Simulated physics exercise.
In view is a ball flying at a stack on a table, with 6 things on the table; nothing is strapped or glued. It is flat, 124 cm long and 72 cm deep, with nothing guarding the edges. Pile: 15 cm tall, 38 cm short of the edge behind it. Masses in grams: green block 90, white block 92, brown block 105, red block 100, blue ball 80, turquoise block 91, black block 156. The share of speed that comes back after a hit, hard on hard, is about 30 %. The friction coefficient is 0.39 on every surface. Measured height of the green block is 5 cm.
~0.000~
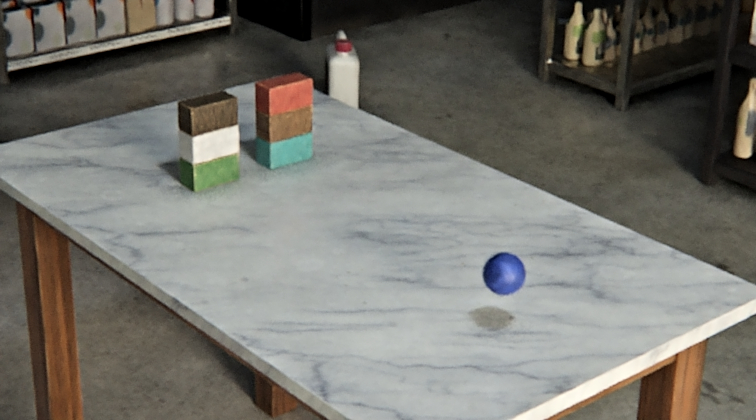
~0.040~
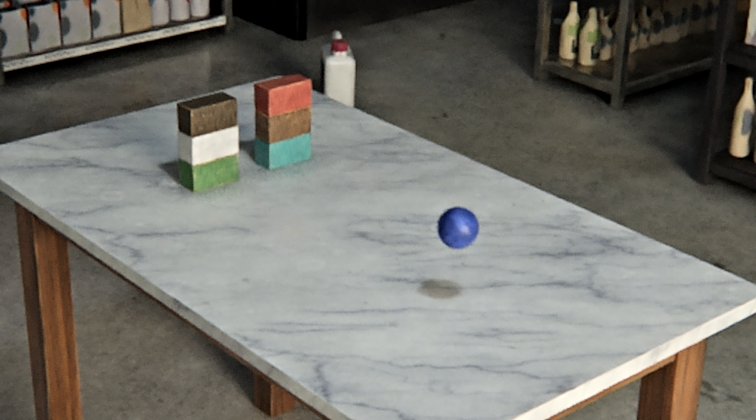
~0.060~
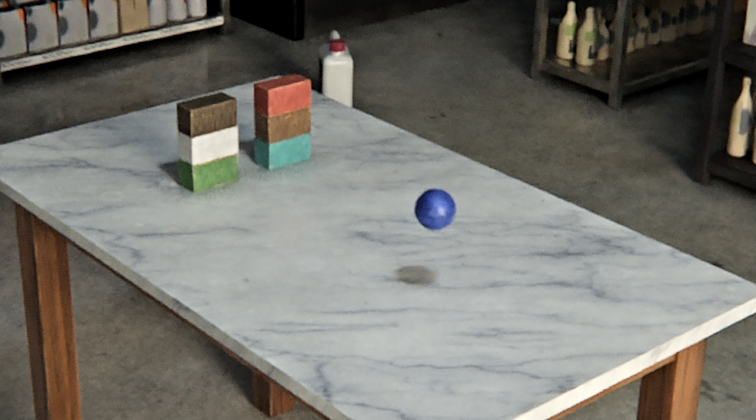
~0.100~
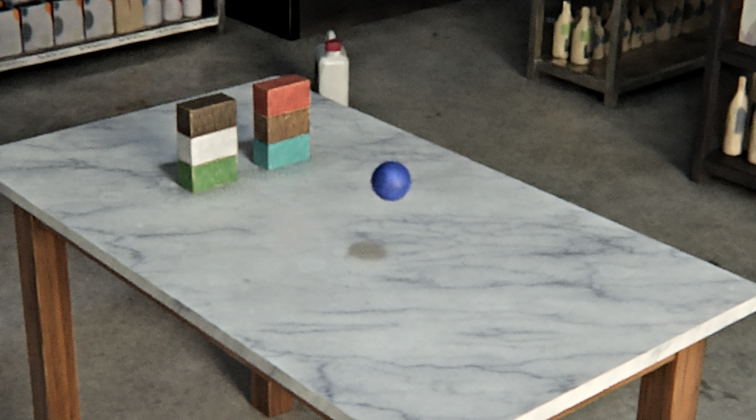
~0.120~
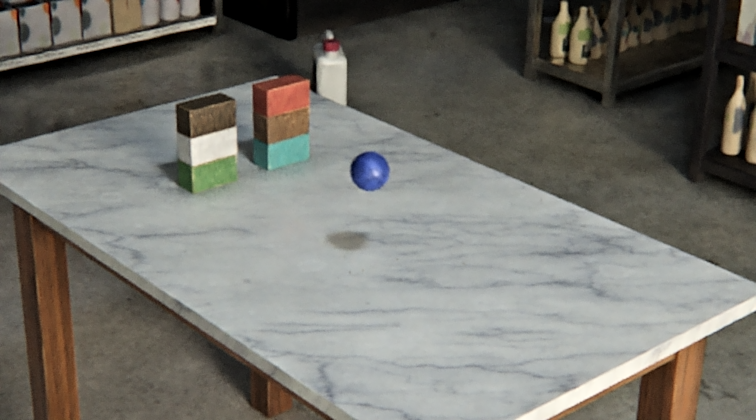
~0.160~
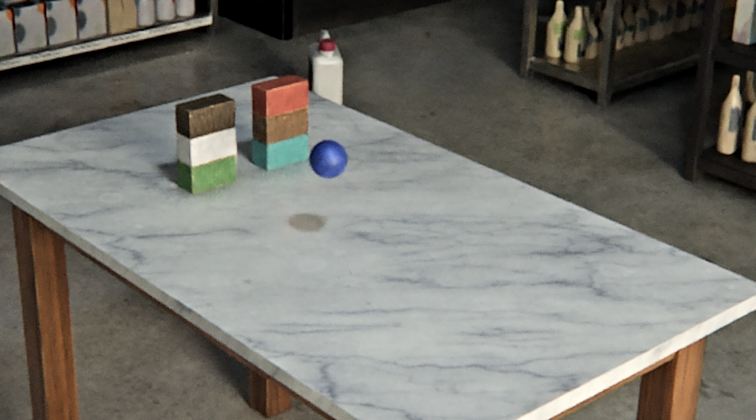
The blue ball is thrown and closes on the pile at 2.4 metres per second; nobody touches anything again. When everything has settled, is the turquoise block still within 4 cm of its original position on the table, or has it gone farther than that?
It is still within range.
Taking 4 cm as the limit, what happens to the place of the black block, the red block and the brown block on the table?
Here is how it goes: The black block moves off; next, the red block remains near its start; last, the brown block remains near its start.
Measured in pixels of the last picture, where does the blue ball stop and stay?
It stops at about (220, 177).
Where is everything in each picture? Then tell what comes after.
In the first frame, 62 cm to the stack; blue ball (504, 274); turquoise block (284, 147).
In the second frame, 53 cm to the stack; blue ball (458, 228); brown block (283, 122).
In the third frame, 48 cm to the stack; blue ball (435, 210); black block (207, 115).
In the fourth frame, 38 cm to the stack; blue ball (391, 181); white block (207, 143).
In the fifth frame, 34 cm to the stack; blue ball (369, 171); red block (281, 96).
In the sixth frame, 24 cm to the stack; blue ball (328, 159); turquoise block (281, 149).
After 0.26 s, blue ball near (235, 169).
After 0.36 s, blue ball near (225, 173); white block 19° off upright; black block 19° off upright; green block moved 7 cm.
After 0.46 s, blue ball near (224, 173); black block 41° off upright; white block 40° off upright; green block moved 10 cm.
After 0.76 s, blue ball near (222, 175); black block on its side; white block 44° off upright; green block moved 11 cm.
In the end (1.4 s), toppled on the table, white block and black block; not toppled but over 4 cm from the start, green block; the other 3 under 4 cm from the start. At the end, from the last picture's camera, turquoise block near (281, 148).
